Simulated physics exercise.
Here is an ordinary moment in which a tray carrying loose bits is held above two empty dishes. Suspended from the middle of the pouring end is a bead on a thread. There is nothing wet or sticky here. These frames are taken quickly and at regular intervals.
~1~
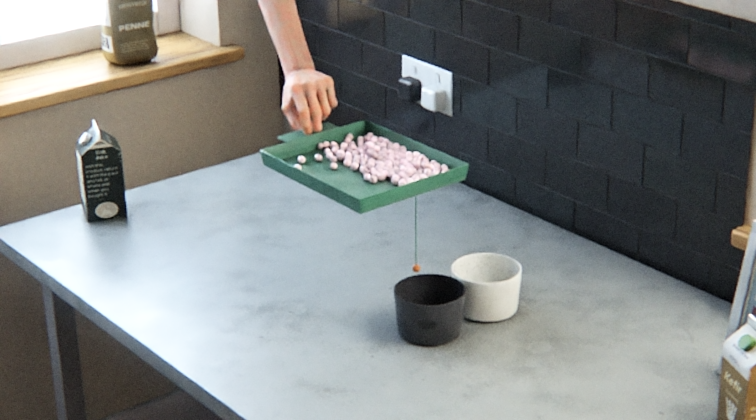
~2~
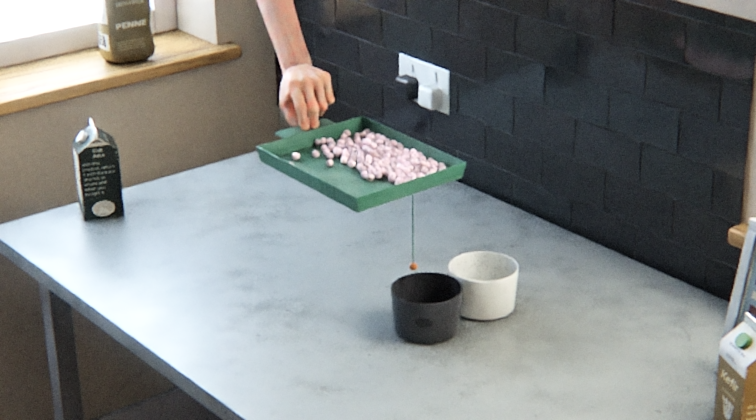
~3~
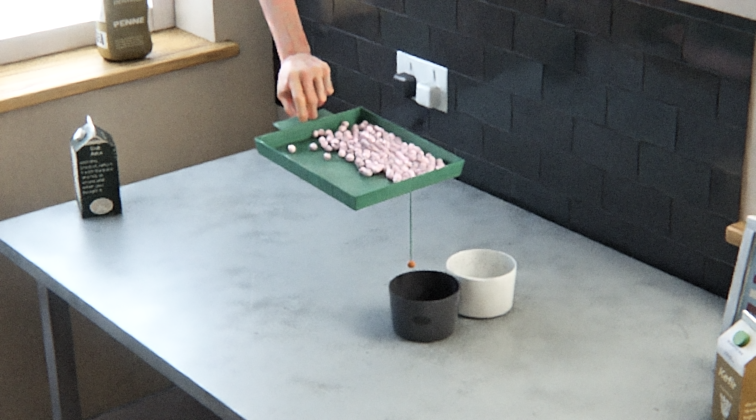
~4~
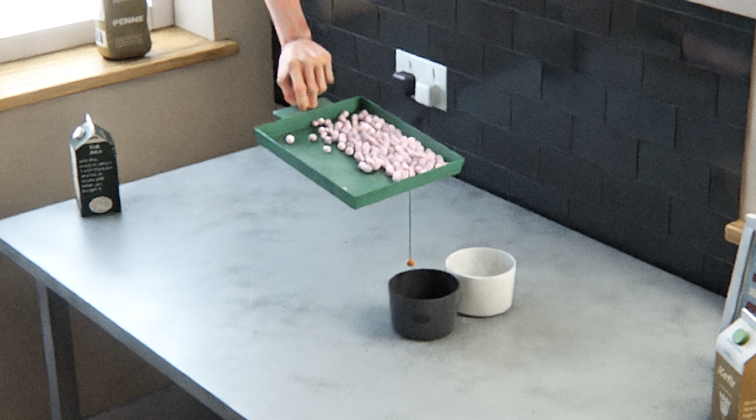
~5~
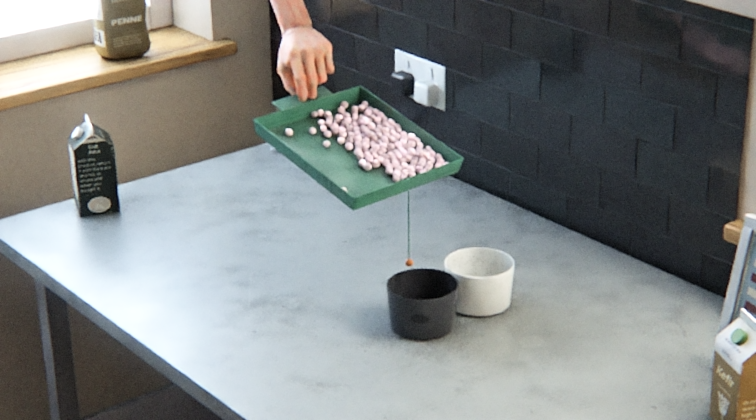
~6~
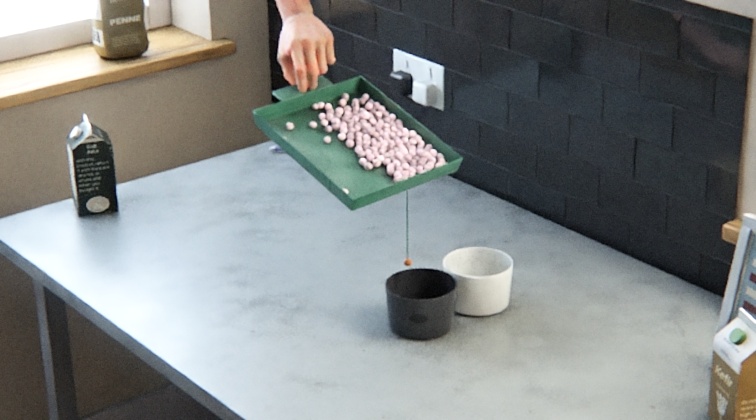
A person's hand reaches in from the top of the view, holding a green tray of small pale pink pieces above a grey table, seen from slightly above in a room with dark wall tiles. A bead hangs on a thread beneath the tray, near a black dish and a white one, with a dark carton at left. The hand gradually tilts the tray toward its near edge, and the pieces shift slightly.
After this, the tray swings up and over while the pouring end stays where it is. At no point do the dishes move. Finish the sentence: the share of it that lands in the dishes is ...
... below one half.
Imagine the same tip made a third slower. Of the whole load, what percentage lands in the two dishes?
Estimated share: Some 30%.
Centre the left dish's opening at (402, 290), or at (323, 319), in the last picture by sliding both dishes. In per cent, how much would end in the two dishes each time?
Trial 1 about 50 %, trial 2 about 70 %.
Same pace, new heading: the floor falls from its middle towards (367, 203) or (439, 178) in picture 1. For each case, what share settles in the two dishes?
Near 0 % and, after that, 80 %.
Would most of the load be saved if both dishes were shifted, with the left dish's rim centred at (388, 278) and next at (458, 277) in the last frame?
Well, a minority share the first time and a minority share the next.
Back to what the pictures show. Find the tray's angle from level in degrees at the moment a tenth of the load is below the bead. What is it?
That happens at close to 80 degrees.
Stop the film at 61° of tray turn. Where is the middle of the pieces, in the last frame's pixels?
Roughly at (397, 162).
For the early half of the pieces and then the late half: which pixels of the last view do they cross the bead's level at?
I'd place the first part at (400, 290) and the rest at (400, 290).
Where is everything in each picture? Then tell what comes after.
In the first picture, corners of the pouring end at (360, 198) and (465, 164), level; middle of the load at (384, 162), sugar pearls; left dish at (453, 319); right dish at (510, 296); bead on its thread at (416, 268).
In the second picture, corners of the pouring end at (357, 196) and (462, 162), level; middle of the load at (381, 159).
In the third picture, corners of the pouring end at (356, 195) and (461, 160), tipped barely, lowest at the left corner; middle of the load at (379, 154).
In the fourth picture, corners of the pouring end at (356, 195) and (460, 158), tipped a little, lowest at the left corner; middle of the load at (379, 147).
In the fifth picture, corners of the pouring end at (355, 196) and (460, 158), tipped a little, lowest at the left corner; middle of the load at (379, 143).
In the sixth picture, corners of the pouring end at (354, 197) and (459, 157), tipped clearly, lowest at the left corner; middle of the load at (379, 140), most on the move; left dish at (444, 313); right dish at (501, 290).
Soon after the last picture, tray tipped steeply; nearly all on the tray; a stray few in the left dish; a stray few in the air.
A little later, tray tipped past a quarter turn; about a quarter on the tray; about a quarter in the left dish; about half outside both; about a quarter in the air.
Later still, tray tipped past a quarter turn; about a third in the left dish; about two thirds outside both.
By the end, tray tipped past a quarter turn; about a third in the left dish; none in the right dish; about two thirds outside both.
